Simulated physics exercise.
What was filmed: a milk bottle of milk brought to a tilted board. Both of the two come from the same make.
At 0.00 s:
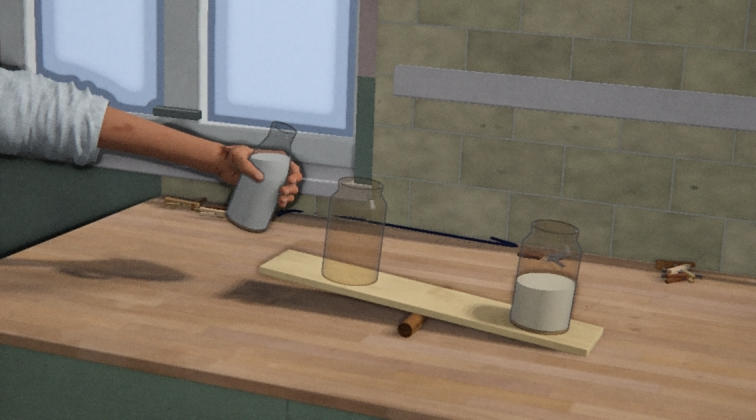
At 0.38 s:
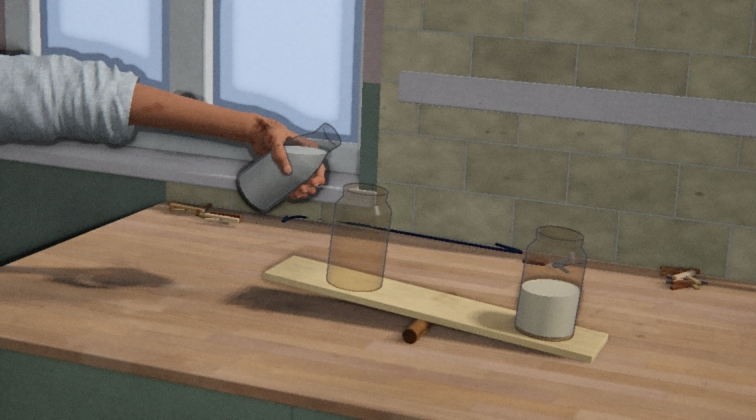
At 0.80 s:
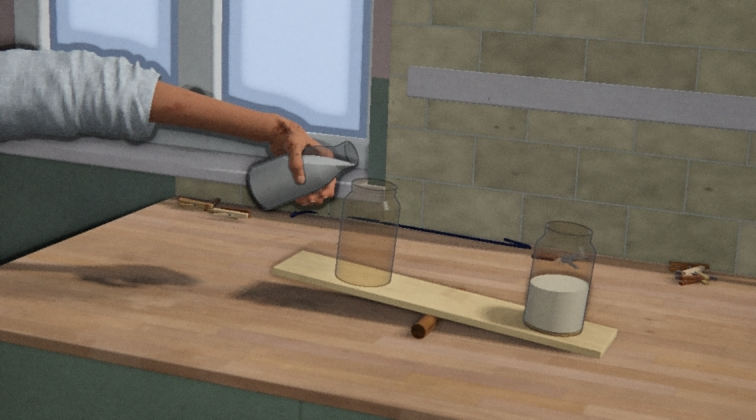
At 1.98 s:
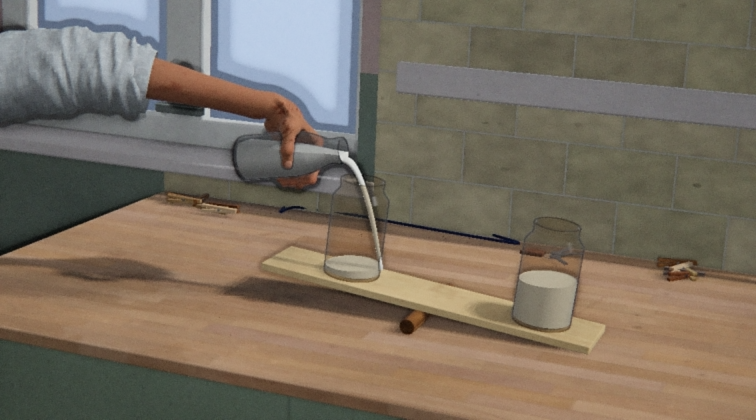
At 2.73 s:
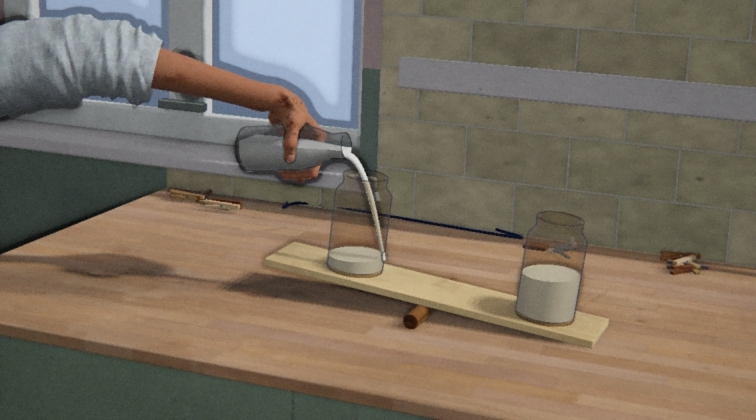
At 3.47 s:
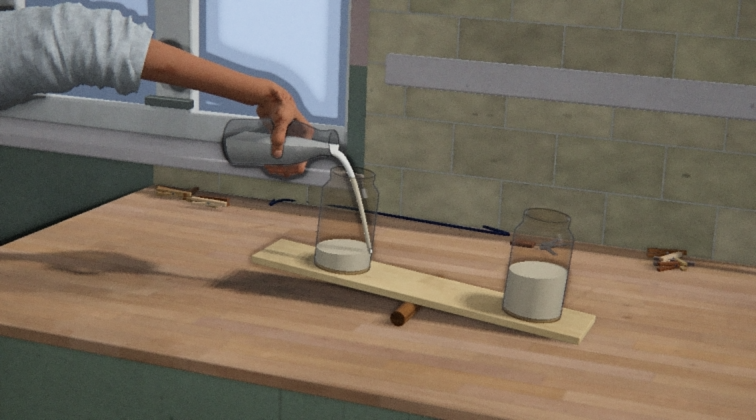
A hand lifts and tilts a milk bottle, then pours milk into the raised left jar.
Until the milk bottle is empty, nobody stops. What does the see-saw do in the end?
The see-saw stays put.
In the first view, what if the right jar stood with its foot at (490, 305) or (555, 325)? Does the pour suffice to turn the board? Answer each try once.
Result, case 1: Tilt to other side; case 2: No change.
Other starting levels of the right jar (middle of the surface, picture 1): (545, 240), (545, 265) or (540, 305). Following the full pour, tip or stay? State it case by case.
One after the other: Stays, does not move, goes down there.
By 5.7 s, the left jar is about a third full; the board leans as before.
By 7.5 s, the left jar is about half full; the board leans as before.
By 9.5 s, the left jar is about half full; the board leans as before.
